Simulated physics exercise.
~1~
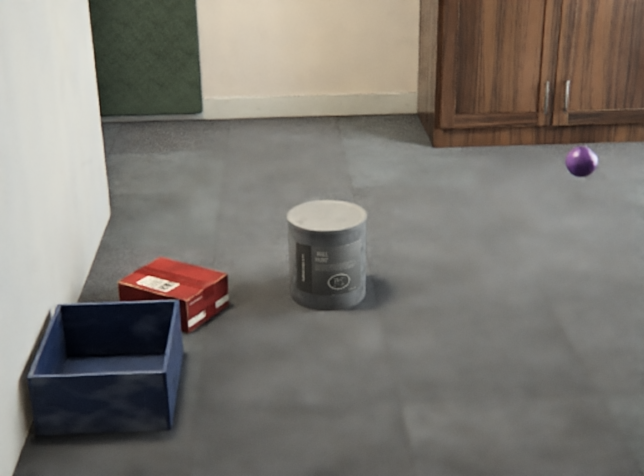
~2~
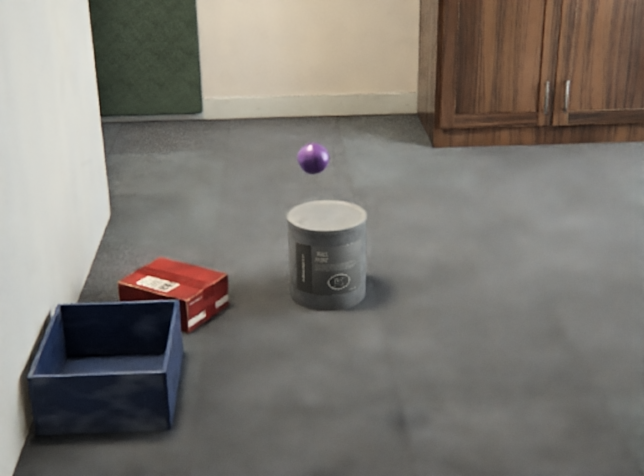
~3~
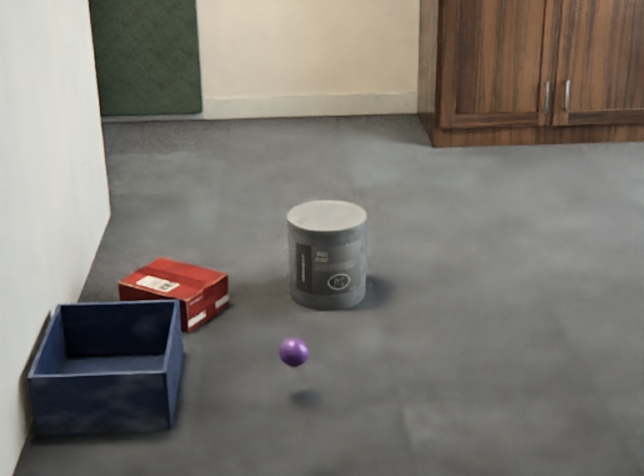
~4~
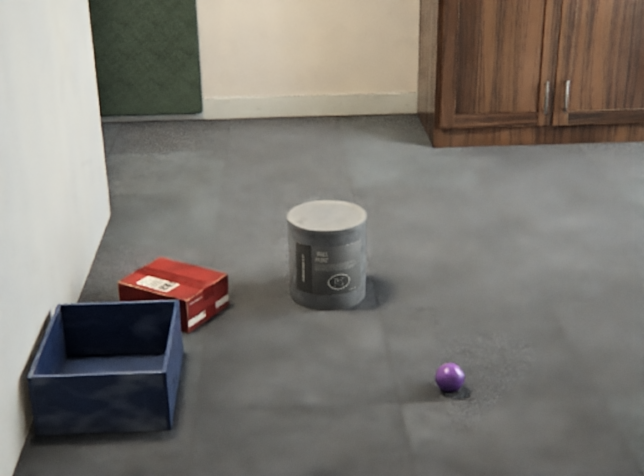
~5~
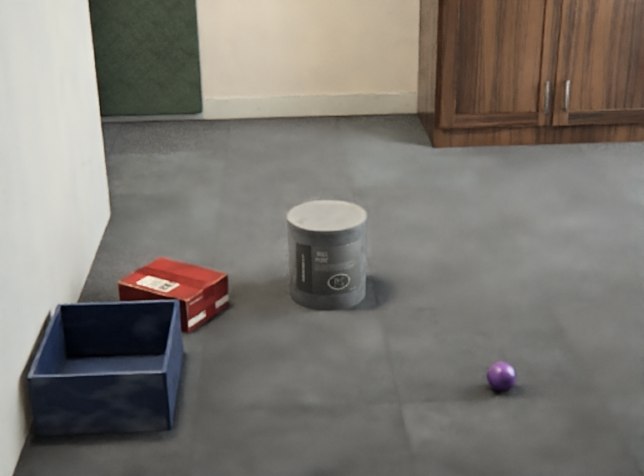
A purple ball flew in from the right past a wooden cabinet, passed over a grey pail and dropped in front of it, then moved back right across the floor, ending well outside the empty blue box beside a red parcel.
